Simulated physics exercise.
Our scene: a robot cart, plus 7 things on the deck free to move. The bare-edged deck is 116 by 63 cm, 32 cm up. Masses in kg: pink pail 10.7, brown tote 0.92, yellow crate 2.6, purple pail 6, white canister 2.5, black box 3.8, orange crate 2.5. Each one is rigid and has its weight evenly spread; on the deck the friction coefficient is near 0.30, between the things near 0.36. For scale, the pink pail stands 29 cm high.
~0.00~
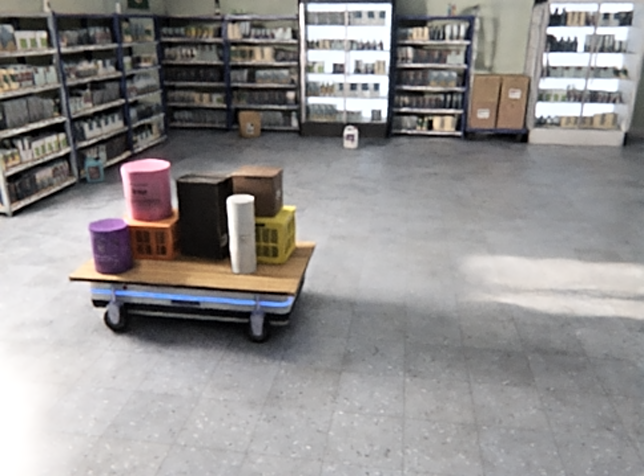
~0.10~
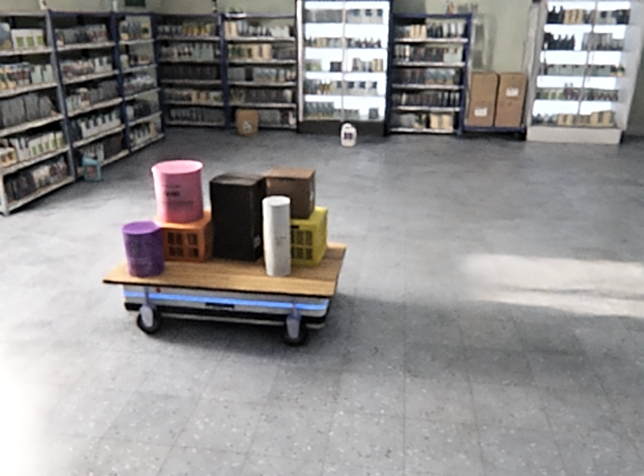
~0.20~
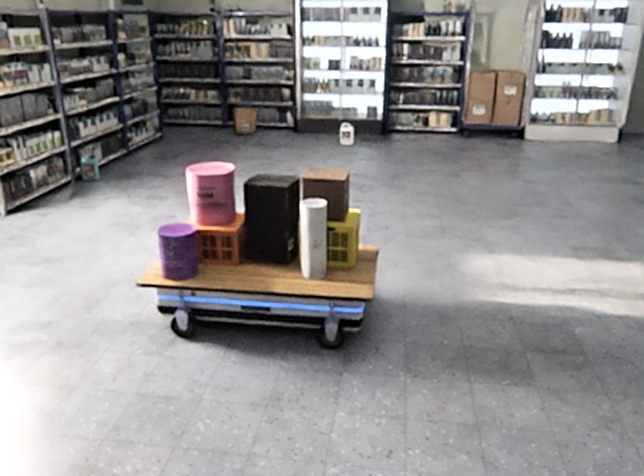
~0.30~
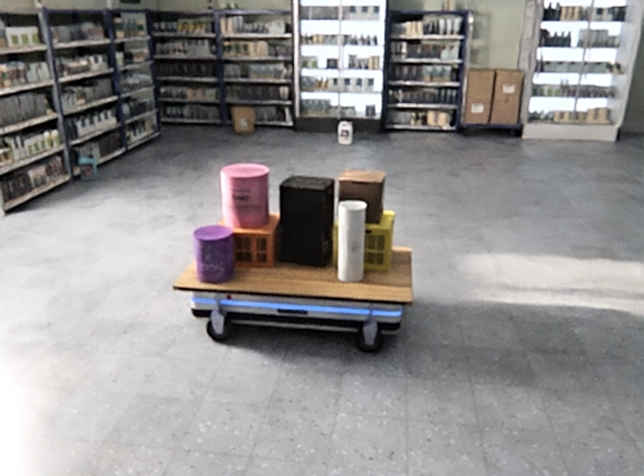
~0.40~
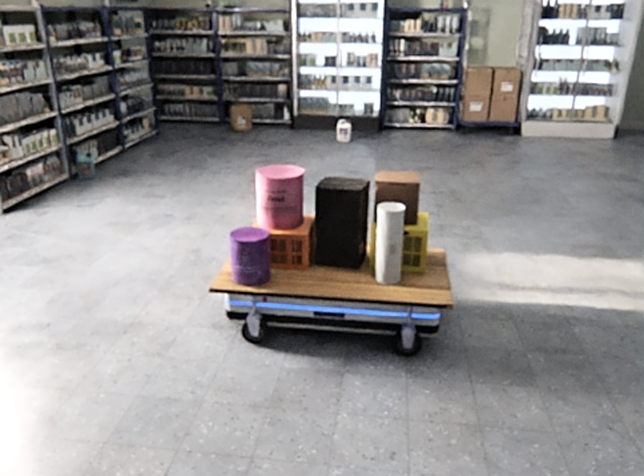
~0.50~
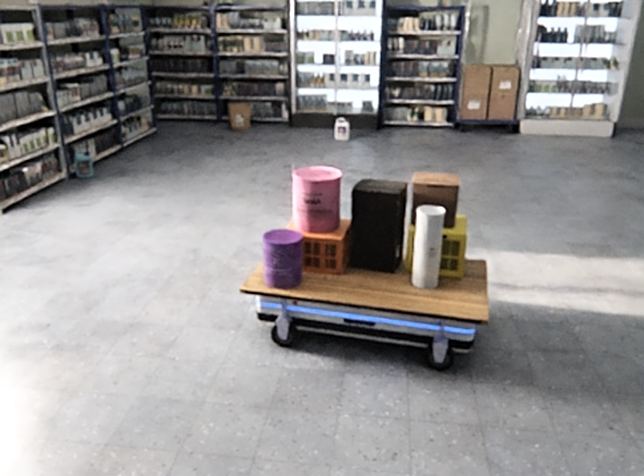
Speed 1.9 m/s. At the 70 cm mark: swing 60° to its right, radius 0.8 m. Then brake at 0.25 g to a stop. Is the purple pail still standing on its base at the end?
Yes.
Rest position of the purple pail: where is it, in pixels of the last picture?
Around (520, 395).
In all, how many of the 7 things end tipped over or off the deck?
I get 6.
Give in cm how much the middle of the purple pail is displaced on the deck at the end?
It ends about 10 centimetres from where it started.
Around 0.70 s, cart has run 133 cm, turned 35°; brown tote, yellow crate and black box now off the deck; purple pail shifted 2 cm near (338, 268); white canister shifted 39 cm.
Around 0.90 s, cart has run 171 cm, turned 58°; white canister now off the deck; purple pail shifted 7 cm near (388, 287); pink pail at 3° to upright.
Around 1.20 s, cart has run 221 cm, turned 60°; pink pail and orange crate now off the deck; purple pail shifted 10 cm near (456, 339).
Around 1.50 s, cart has run 250 cm, turned 60°; purple pail shifted 10 cm near (506, 382).
Finally (2.4 s), off the deck and tipped over, pink pail, brown tote, white canister, black box and orange crate; off the deck but upright, yellow crate; not toppled but over 10 cm from the start, purple pail. In the last view, purple pail near (520, 395).
